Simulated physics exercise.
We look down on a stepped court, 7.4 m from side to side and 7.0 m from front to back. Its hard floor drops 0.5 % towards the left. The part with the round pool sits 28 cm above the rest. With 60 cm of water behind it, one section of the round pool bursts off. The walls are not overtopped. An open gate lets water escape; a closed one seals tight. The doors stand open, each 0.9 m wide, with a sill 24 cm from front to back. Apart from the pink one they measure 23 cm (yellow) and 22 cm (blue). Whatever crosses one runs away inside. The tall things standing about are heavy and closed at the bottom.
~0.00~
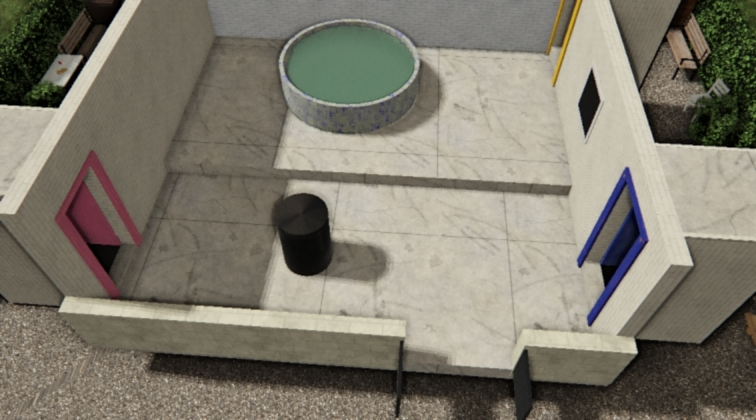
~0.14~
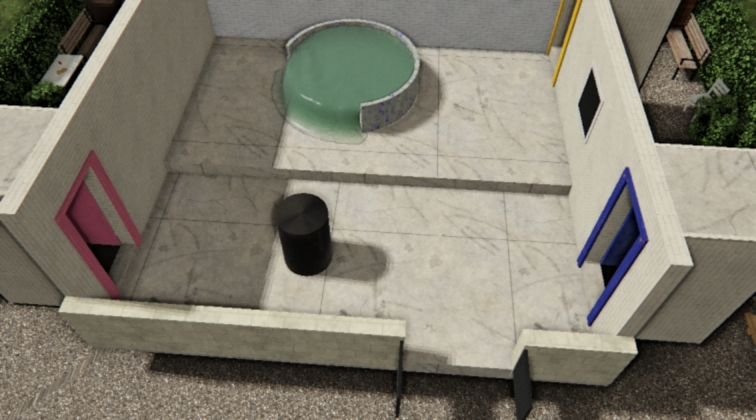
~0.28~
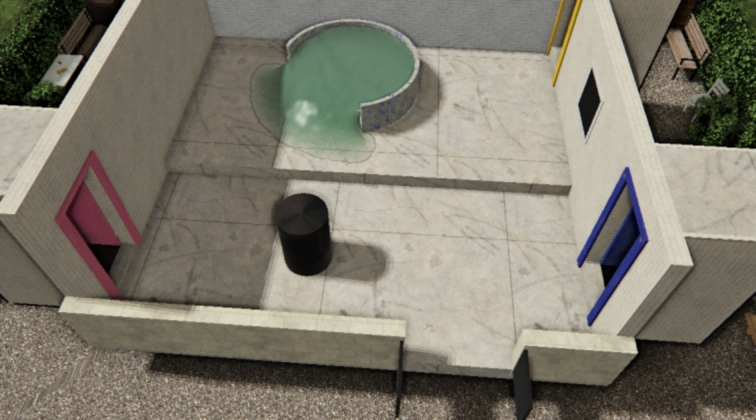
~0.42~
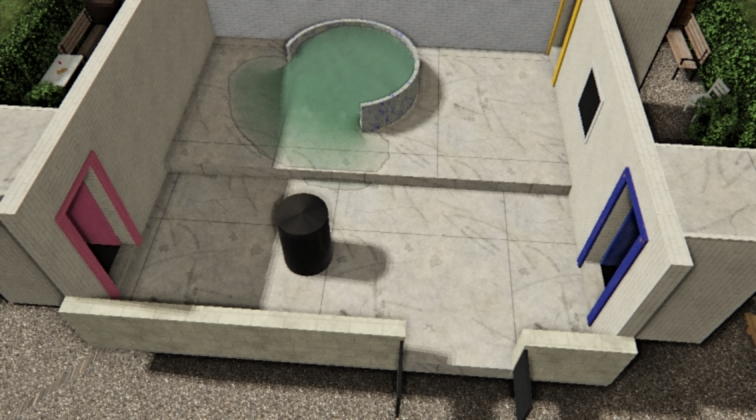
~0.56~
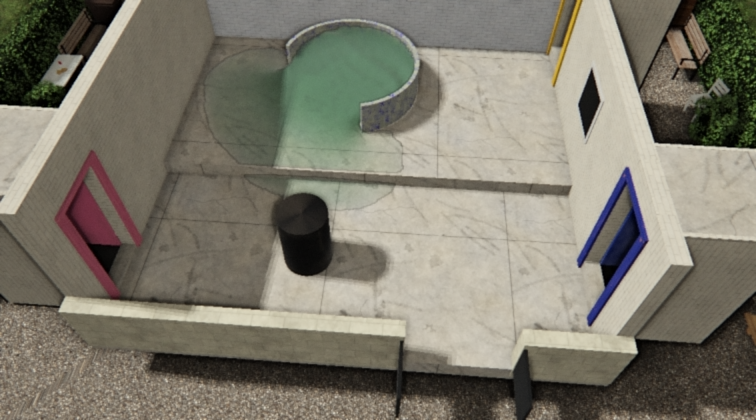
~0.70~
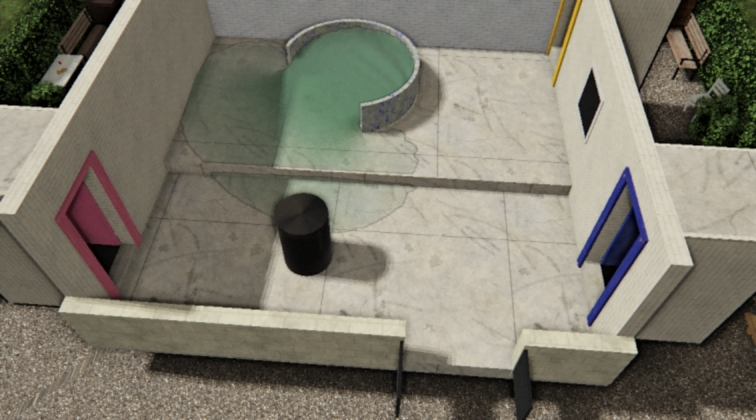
Green water poured out of a round stone pool when a section of its wall gave way, spreading across the pale upper floor and then over the step, reaching around the black cylinder below.
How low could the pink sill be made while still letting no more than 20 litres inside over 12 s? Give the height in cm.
Some 27 cm above the ground.
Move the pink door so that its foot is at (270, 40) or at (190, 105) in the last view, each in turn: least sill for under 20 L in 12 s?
Roughly 7.0 and 24 cm.
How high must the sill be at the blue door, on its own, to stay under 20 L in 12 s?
About 11.0 cm at blue.
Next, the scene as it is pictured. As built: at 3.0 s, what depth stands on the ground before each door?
Depths in cm: Yellow 0, blue 0, pink 18.
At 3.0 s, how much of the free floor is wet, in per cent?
Some 50 per cent of it.
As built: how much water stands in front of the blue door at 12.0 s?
Roughly 8.5 cm deep.
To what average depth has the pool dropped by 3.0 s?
Roughly 15 cm on average.
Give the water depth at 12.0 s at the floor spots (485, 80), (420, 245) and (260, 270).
Roughly 1, 8 and 10 cm, in turn.
After 1.4 s water covers 40 % of the floor, deepest (29 cm) near (191, 118); it has not reached the pink door.
After 3.0 s water covers 50 % of the floor, deepest (48 cm) near (107, 325); 18 cm at the pink door, 21 litres in over its 8 cm sill.
After 12.0 s water covers 75 % of the floor, deepest (14 cm) near (353, 342); 11 cm at the pink door, 294 litres in over its 8 cm sill.
At the pink door as built, the water arrived by 1.6 s and peaked near 25 cm at 4.4 s.
With a sill of 23 cm, 39 litres would have come in within the 12 s; with 31 cm, 10 litres. So under 20 litres takes about 27 cm.
